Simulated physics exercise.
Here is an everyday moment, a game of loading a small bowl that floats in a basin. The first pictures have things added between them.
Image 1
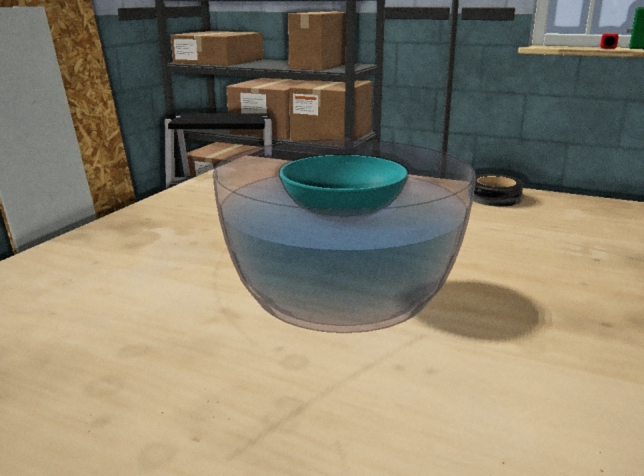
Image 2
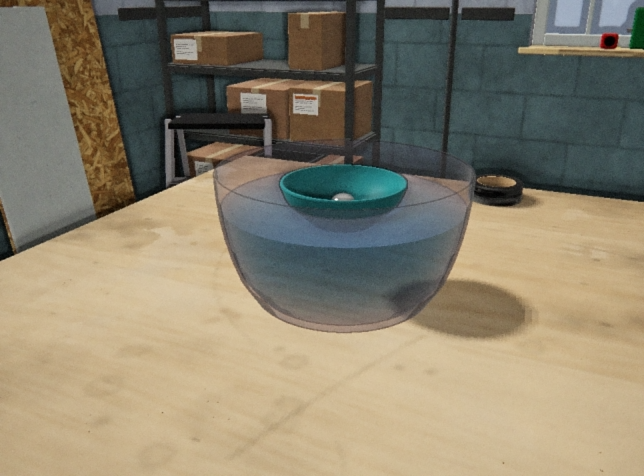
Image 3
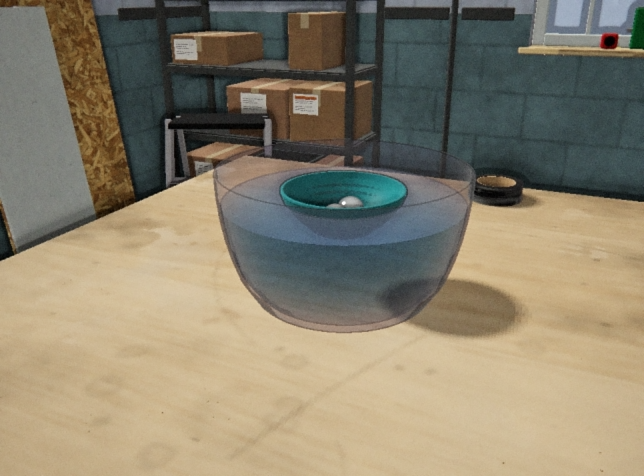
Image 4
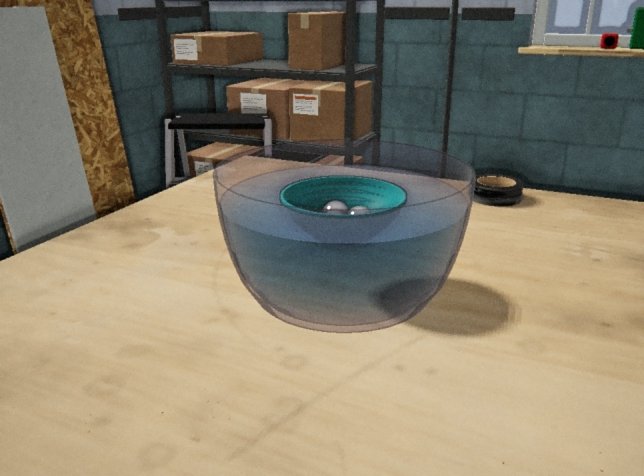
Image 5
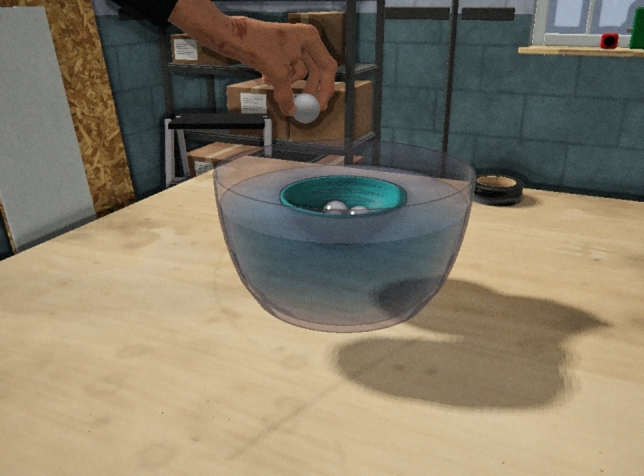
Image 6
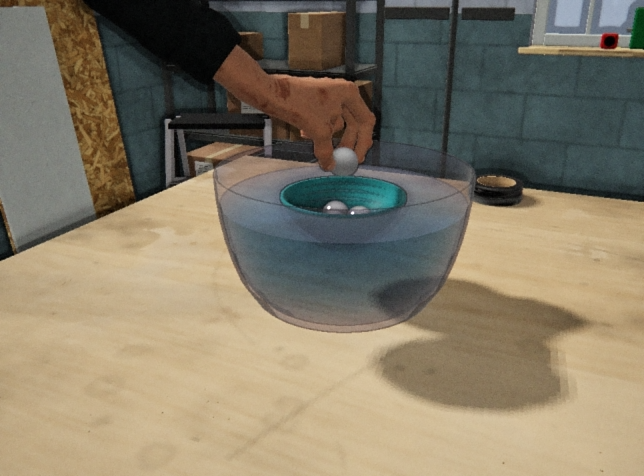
Small teal bowl floating in a clear basin of water, sitting lower as shiny balls are added, a hand bringing another above it.
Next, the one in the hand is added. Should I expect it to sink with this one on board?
Yes, it sinks.
Next, the steel ball is in and the small bowl dips.
After that, water pours in over its edge.
Finally, the small bowl lies on the bottom with its load.
